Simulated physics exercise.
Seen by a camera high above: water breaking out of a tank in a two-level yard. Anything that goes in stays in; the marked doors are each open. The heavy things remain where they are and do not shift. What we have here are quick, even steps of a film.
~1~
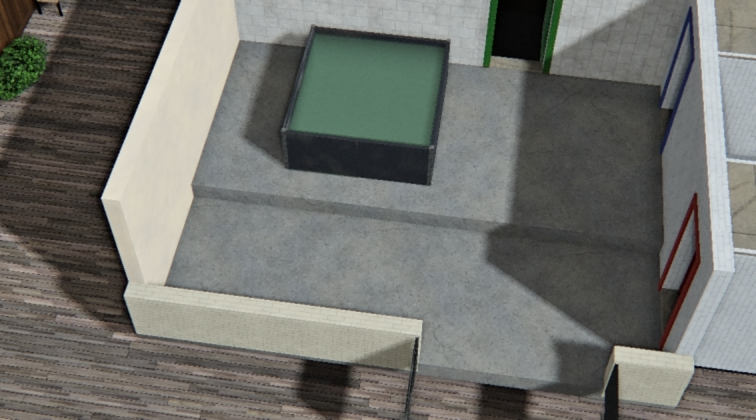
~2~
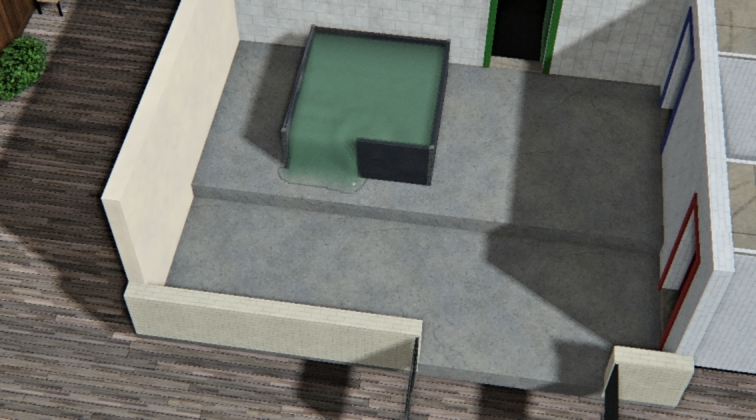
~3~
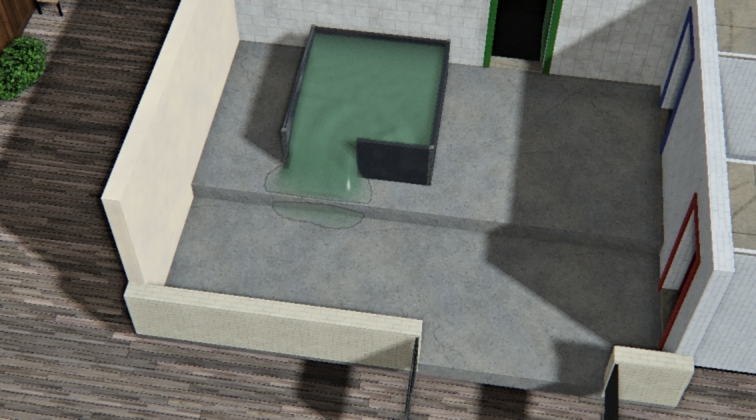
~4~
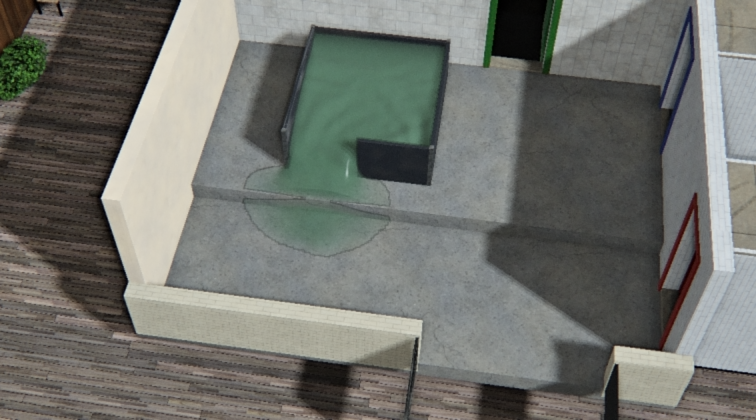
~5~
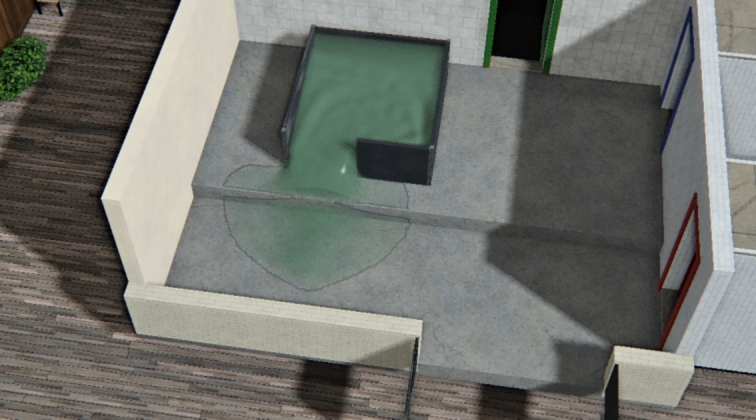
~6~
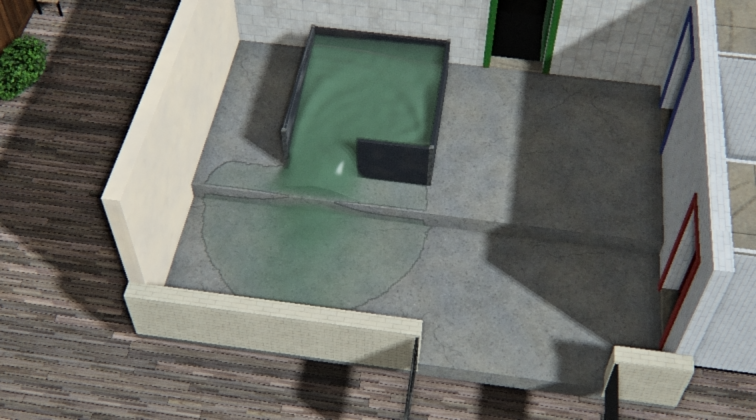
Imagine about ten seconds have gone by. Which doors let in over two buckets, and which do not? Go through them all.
Outcome: Green door: Never surpasses it. Blue door: Never surpasses it. Red door: Surpasses it.
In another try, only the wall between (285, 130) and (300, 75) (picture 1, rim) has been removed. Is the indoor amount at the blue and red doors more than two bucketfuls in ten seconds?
Briefly, blue overshoots and red overshoots.
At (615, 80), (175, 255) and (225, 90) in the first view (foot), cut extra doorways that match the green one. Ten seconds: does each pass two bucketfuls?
Going door by door: The first remains below the limit, the second runs past the limit, the third remains below the limit.
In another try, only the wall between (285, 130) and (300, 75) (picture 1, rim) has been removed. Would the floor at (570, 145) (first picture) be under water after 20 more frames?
Answer: Bone-dry.
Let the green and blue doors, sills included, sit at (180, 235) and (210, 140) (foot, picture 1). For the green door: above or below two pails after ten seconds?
Well, the green one spills past the mark, I reckon.
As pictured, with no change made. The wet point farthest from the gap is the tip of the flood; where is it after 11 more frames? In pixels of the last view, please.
I'd say around (553, 366).
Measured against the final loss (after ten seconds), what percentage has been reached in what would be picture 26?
Close to 10 %.
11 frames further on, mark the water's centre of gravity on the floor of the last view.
It is around (333, 181).
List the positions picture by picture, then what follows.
The first frame shows the water tank at (369, 88) is whole and still.
In the second frame, the front is at (284, 176), out from the gap at (323, 160).
In the third frame, the front is at (354, 221), out from the gap at (323, 160).
In the fourth frame, water pours out at (323, 161) and has run to (328, 253).
In the fifth frame, water pours out at (323, 161) and has run to (317, 285).
In the sixth frame, the front is at a hidden place, out from the gap at (323, 161).
A moment on, water covers 25 % of the floor; the green door not reached, the blue door not reached, the red door not reached.
Next, water covers 30 % of the floor; the green door not reached, the blue door not reached, the red door not reached.
Then, water covers 50 % of the floor; the green door not reached, the blue door not reached, the red door wet at the sill, nothing in.
Later, water covers 50 % of the floor; the green door not reached, the blue door not reached, the red door over two buckets in.
In the end, water covers 50 % of the floor; the green door not reached, the blue door not reached, the red door far over two buckets in.
